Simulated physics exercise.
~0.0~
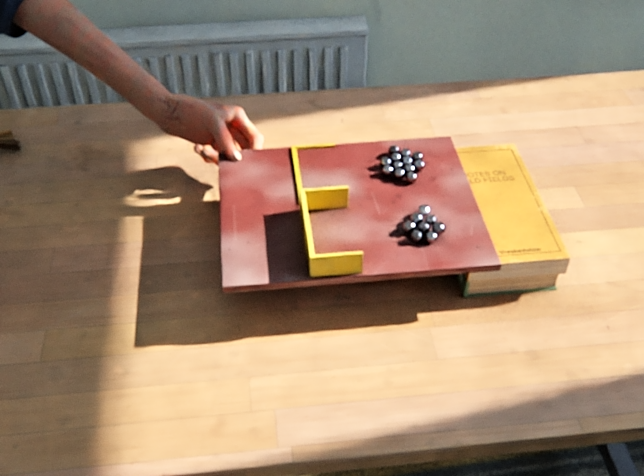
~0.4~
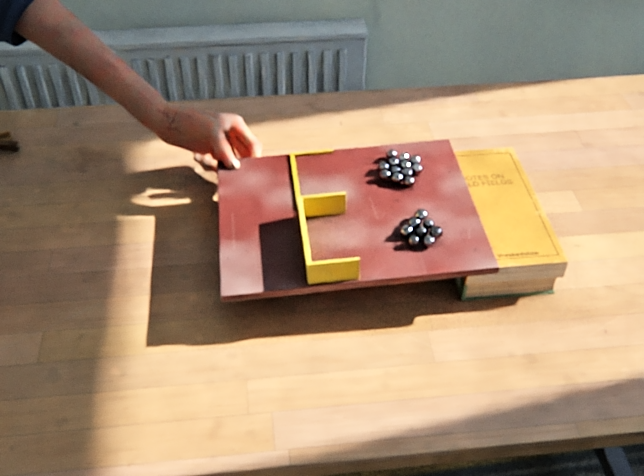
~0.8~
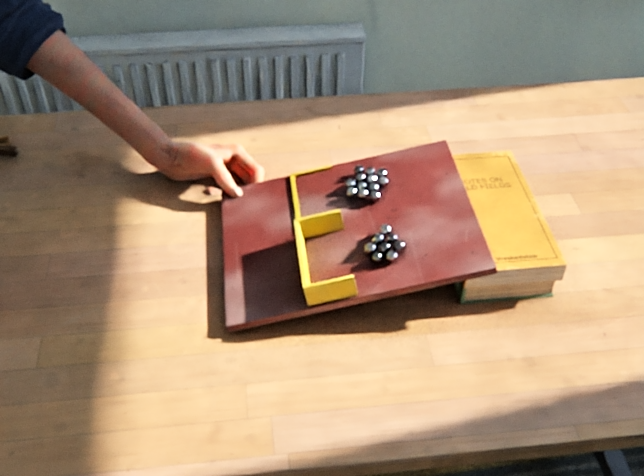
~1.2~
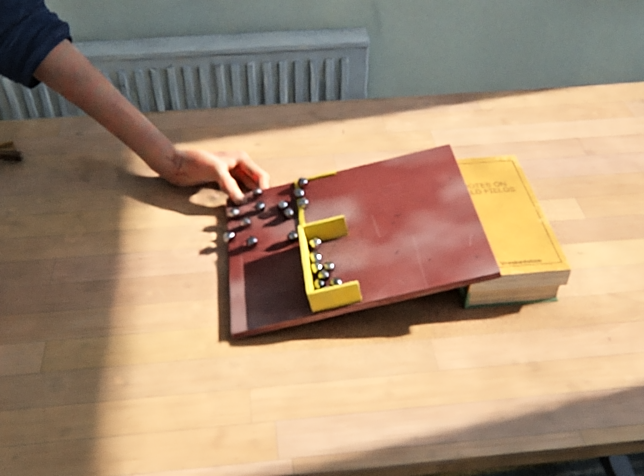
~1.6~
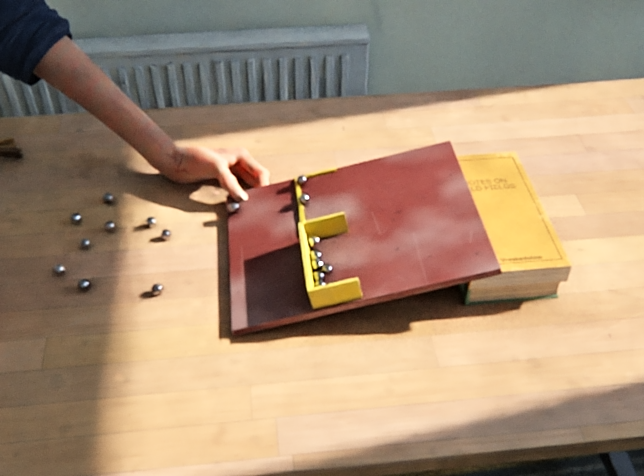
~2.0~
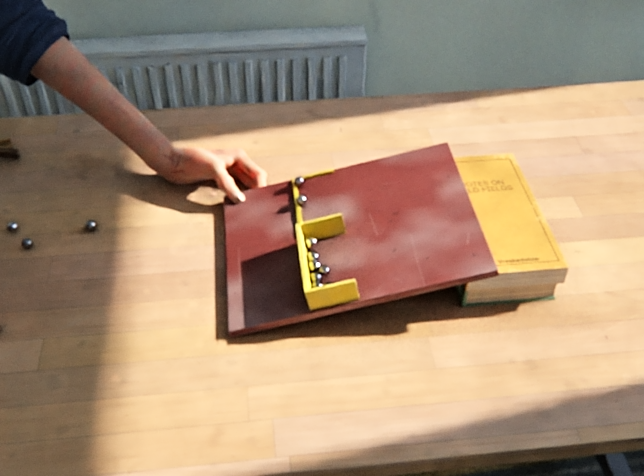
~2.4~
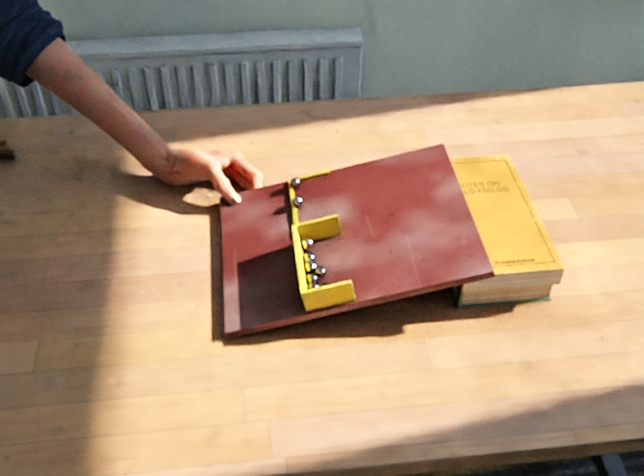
A dark red board, its left end held by a hand, rests its right end on yellow-covered books on a sunlit wooden table, seen from above at a slight angle. Two heaps of small, shiny dark balls sit on it, each to the right of a yellow barrier. The hand lowers the left end to the table, and both heaps slide down leftward. The nearer balls stop inside the bracket-shaped barrier, while most of the farther ones get past the straight bar and roll off leftward across the table. At the end, only two remain at the farther bar.
